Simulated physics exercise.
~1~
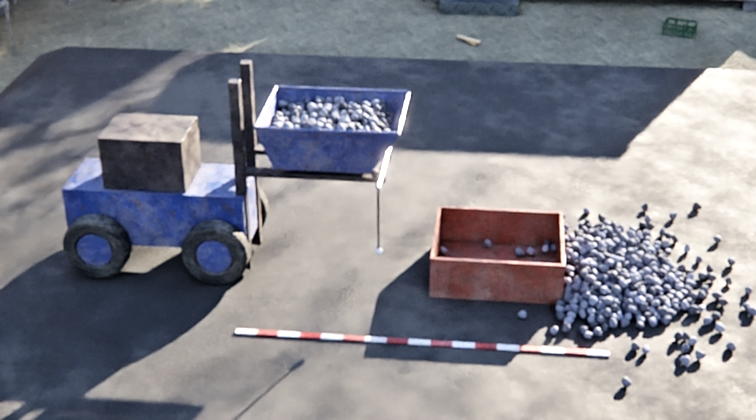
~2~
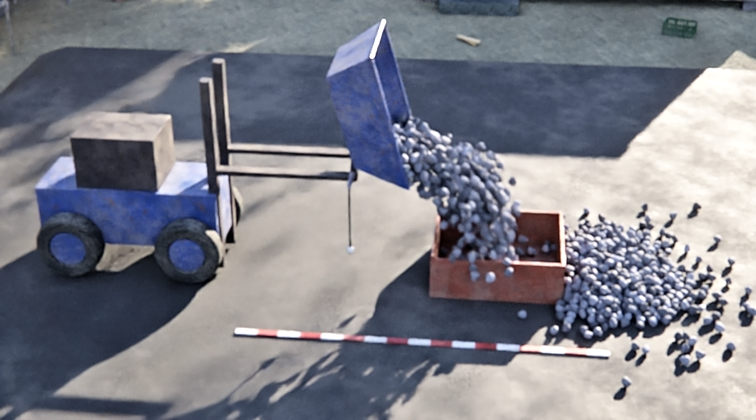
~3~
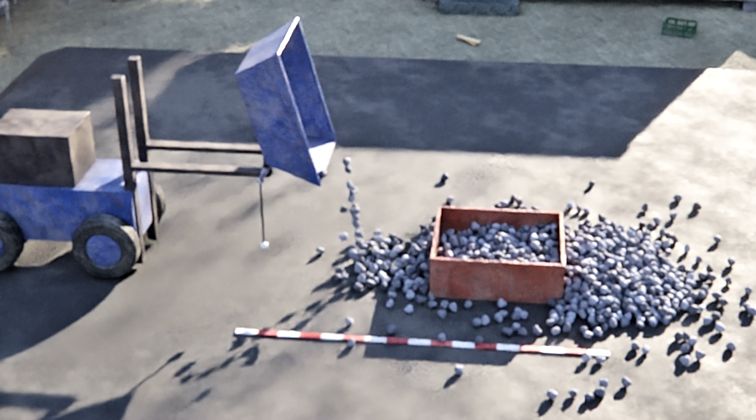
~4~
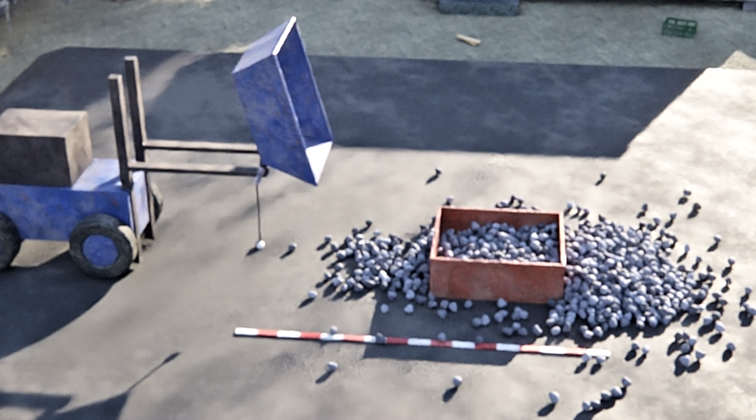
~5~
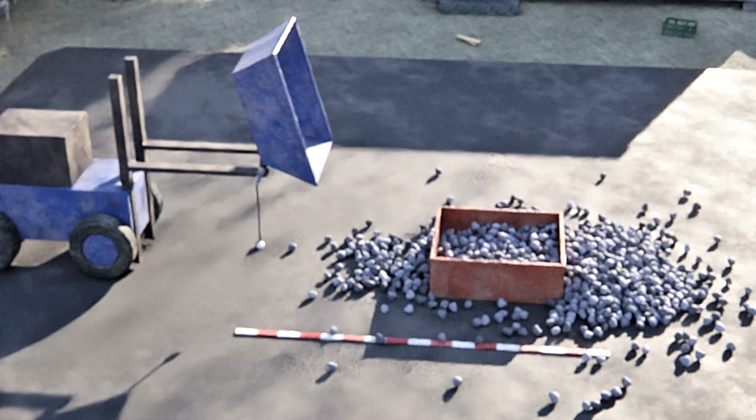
A blue forklift tips stones into a red bin while backing left, spilling some around it.
